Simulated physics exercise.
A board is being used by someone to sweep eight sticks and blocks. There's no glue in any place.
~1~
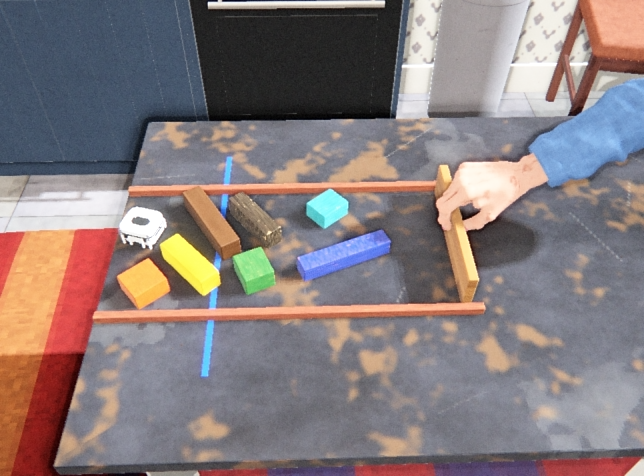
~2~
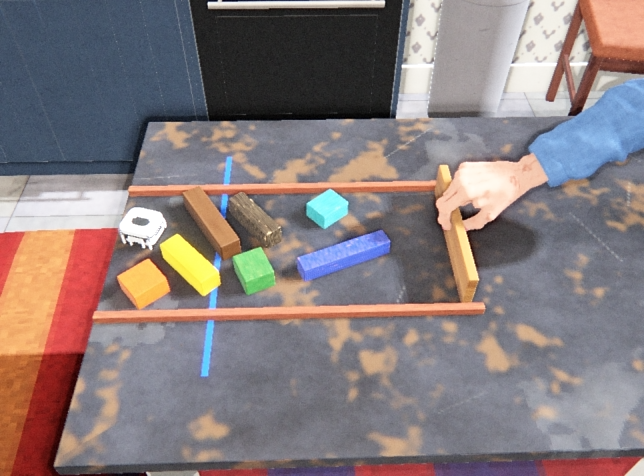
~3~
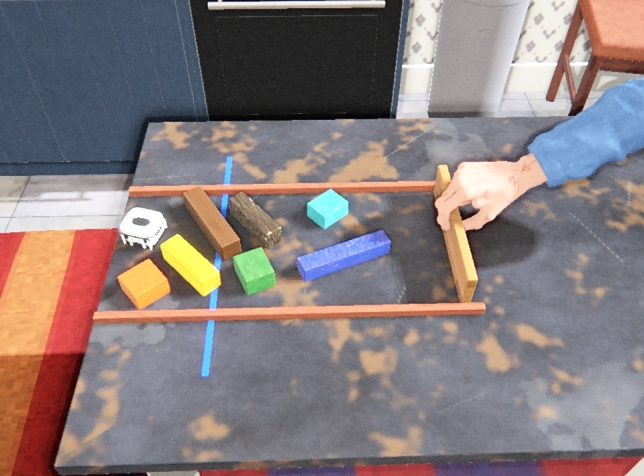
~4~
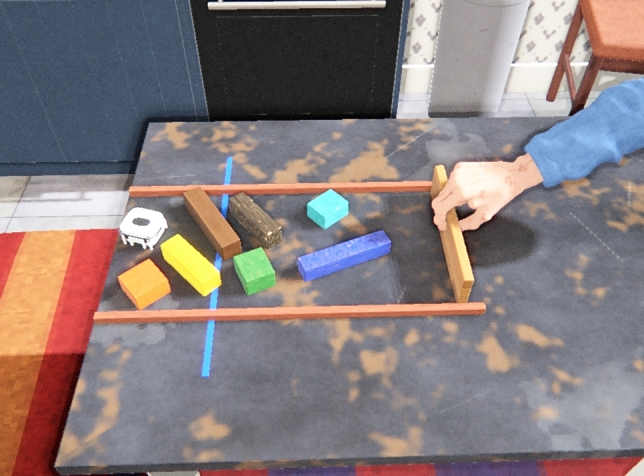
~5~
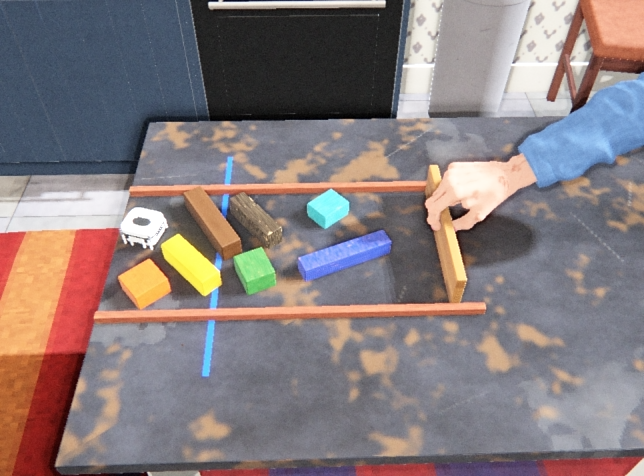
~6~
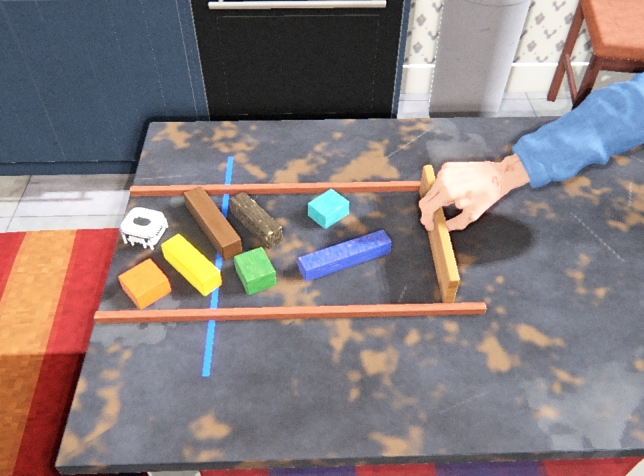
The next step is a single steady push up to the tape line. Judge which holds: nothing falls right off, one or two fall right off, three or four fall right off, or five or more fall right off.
I expect not one of them will drop off.
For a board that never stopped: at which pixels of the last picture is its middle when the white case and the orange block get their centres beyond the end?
The middle is at (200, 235) when it's the white case, and at (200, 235) when it's the orange block.
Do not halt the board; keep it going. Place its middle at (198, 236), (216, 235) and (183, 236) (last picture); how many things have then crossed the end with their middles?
Counts: 2, 0, 2.
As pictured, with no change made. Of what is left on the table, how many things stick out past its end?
Overhanging: 2.
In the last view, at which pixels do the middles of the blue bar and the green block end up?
Listed as asked: First (207, 269), and then (178, 293).
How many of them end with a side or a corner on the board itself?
Contact count: 2.
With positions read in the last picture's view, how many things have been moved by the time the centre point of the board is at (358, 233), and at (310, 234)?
Counting first: 2, next 4.
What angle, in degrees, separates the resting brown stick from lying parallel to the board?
Near 30 degrees.
Soon after, none off yet; white case at rest near (145, 229); orange block at rest near (145, 284); yellow stick at rest near (191, 264).
After that, none off yet; white case at rest near (145, 229); orange block at rest near (143, 284); yellow stick displaced a little near (176, 269).
In the end, the number that fall off is zero.
